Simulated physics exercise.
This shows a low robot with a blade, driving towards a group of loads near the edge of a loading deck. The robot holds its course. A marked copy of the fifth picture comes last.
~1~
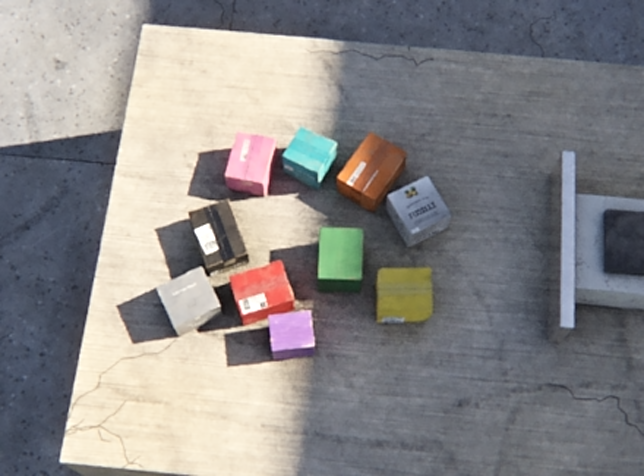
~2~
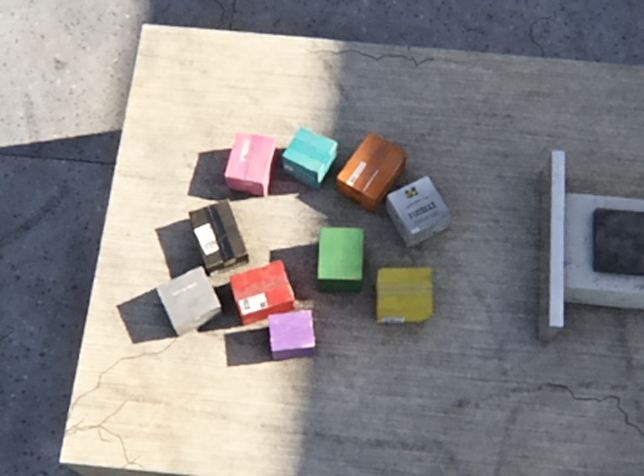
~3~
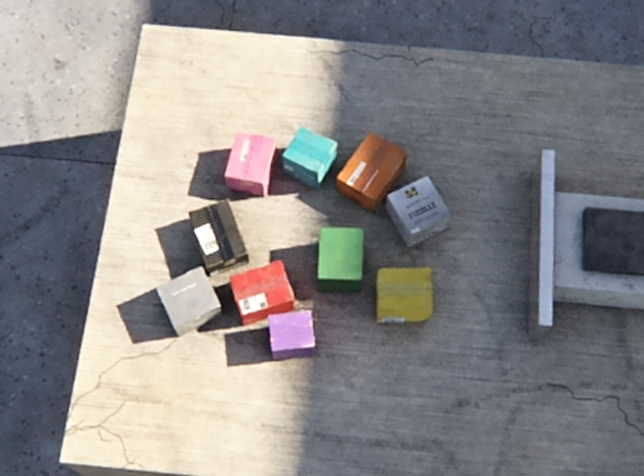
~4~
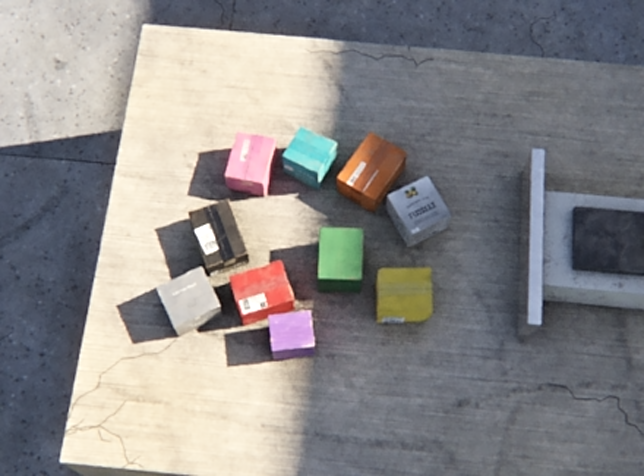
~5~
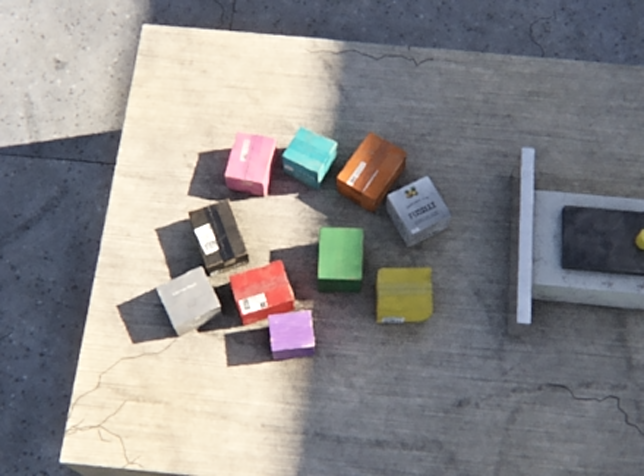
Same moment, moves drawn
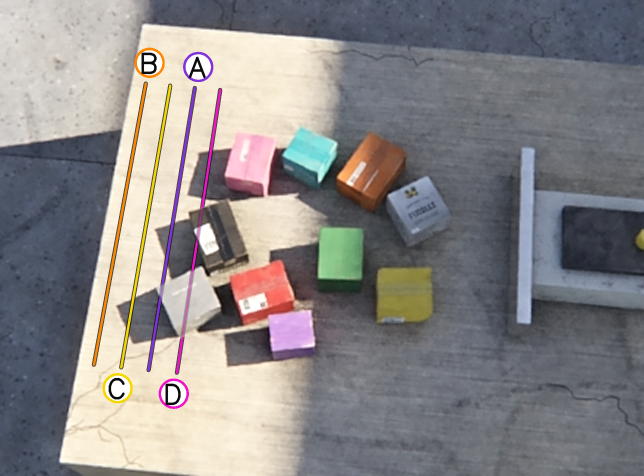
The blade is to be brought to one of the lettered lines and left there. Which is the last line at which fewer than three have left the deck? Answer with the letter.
Stop at D.
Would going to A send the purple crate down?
By then, no.
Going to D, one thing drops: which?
It is the grey box.
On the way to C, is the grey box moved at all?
Yes.
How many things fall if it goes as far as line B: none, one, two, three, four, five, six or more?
By then, six or more.
On the copy, A at (173, 221); B at (121, 216); C at (147, 219); D at (200, 224).
On D. First, robot (483, 229); turquoise box (305, 155); orange parcel (362, 167).
Then, robot (364, 218); grey box (151, 305); black parcel (182, 228).
Finally, robot (275, 210); grey box over the edge; black parcel (116, 210); one fallen.
By contrast, A drops four; B drops eight; C drops five.
